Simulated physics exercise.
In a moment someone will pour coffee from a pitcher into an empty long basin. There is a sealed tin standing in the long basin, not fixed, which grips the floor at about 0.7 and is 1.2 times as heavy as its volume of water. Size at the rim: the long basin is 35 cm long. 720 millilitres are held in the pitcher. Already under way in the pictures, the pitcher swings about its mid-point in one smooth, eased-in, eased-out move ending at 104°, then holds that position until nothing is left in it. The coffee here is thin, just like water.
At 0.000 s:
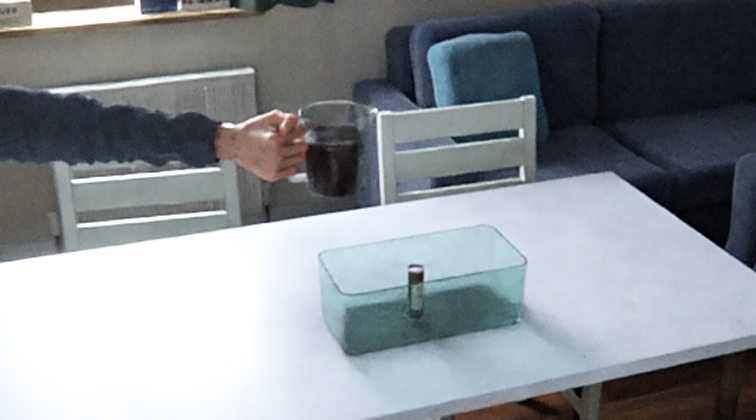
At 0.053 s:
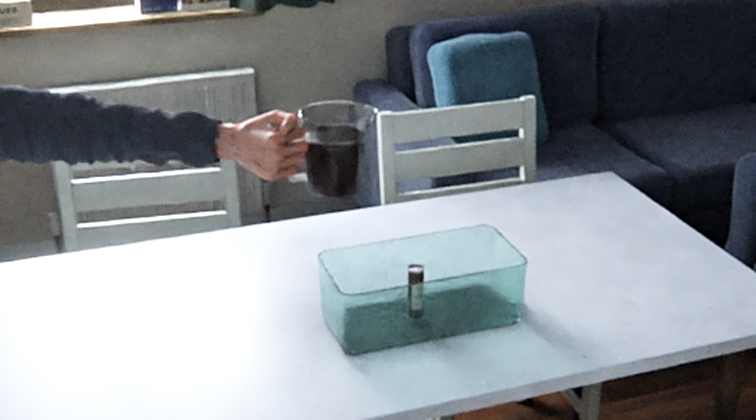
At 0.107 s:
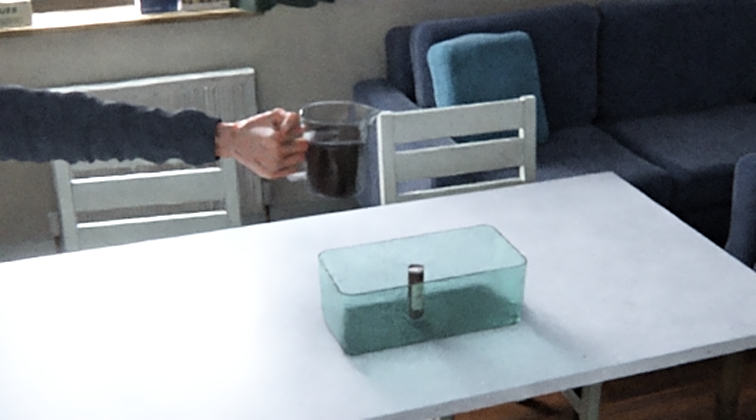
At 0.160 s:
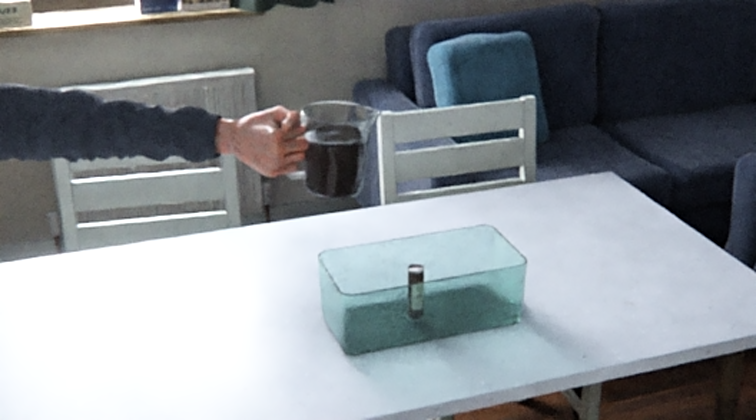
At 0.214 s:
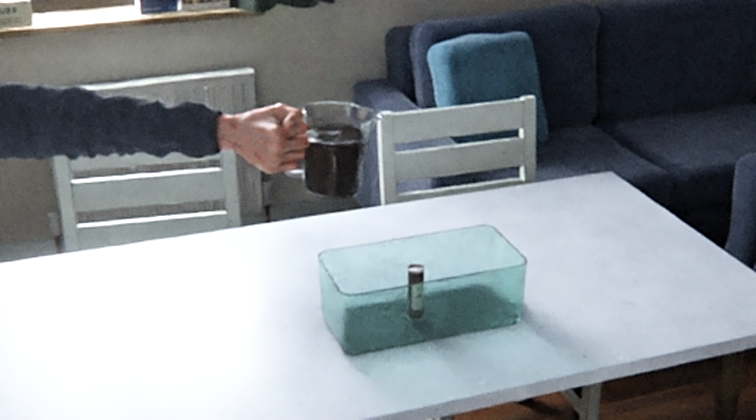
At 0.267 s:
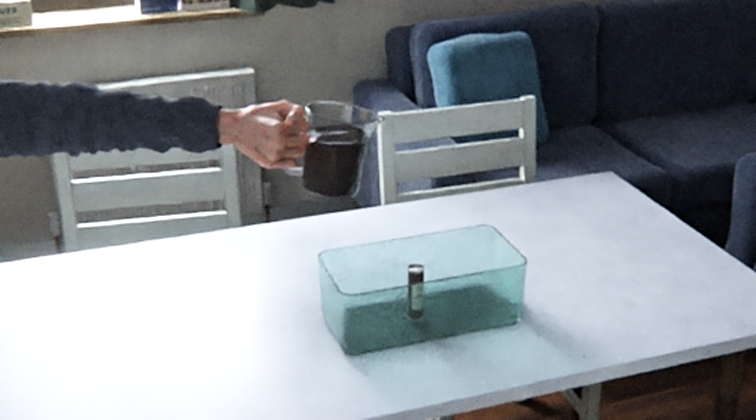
Hand holding a glass pitcher of dark liquid, tilting it slightly rightward above a white table with a teal translucent basin.
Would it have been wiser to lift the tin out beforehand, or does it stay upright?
It stays upright.
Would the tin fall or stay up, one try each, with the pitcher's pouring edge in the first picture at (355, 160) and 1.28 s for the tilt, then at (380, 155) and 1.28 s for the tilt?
The tin stays vertical the first time and overturns the second time.
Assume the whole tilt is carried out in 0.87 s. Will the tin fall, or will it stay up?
Result: Tin upright.
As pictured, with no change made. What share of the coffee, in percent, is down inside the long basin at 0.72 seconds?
Near 0 in a hundred.
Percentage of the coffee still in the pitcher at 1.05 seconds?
Around 36 percent of it.
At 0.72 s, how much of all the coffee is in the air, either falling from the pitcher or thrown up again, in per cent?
Estimate: Some 9 % of the total.
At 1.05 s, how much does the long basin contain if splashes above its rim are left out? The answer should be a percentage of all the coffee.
Some 32 percent of the total.
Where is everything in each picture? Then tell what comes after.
The first picture shows tilt 0°; pouring edge (378, 109); surface from (304, 138) to (364, 131); the long basin's rim runs from (329, 275) to (510, 244); the tin's top is at (416, 270).
The second picture shows tilt 0°; pouring edge (379, 109); surface from (304, 138) to (364, 131).
The third picture shows tilt 2°; pouring edge (380, 110); surface from (305, 138) to (364, 130).
The fourth picture shows tilt 4°; pouring edge (381, 111); surface from (305, 138) to (365, 130).
The fifth picture shows tilt 7°; pouring edge (383, 114); surface from (305, 138) to (365, 131).
The sixth picture shows tilt 11°; pouring edge (385, 117); surface from (307, 138) to (367, 131).
By 0.72 s the tilt is 62° and 91 per cent is still to pour; the tin stands where it began.
By 1.05 s the tilt is 96° and 36 per cent is still to pour; the tin stands where it began.
By 1.40 s the tilt is 104° and 3 per cent is still to pour; the tin stands where it began.
By 1.78 s the tilt is 104° and 0 per cent is still to pour; the tin stands where it began.
At rest the tin stands where it began.
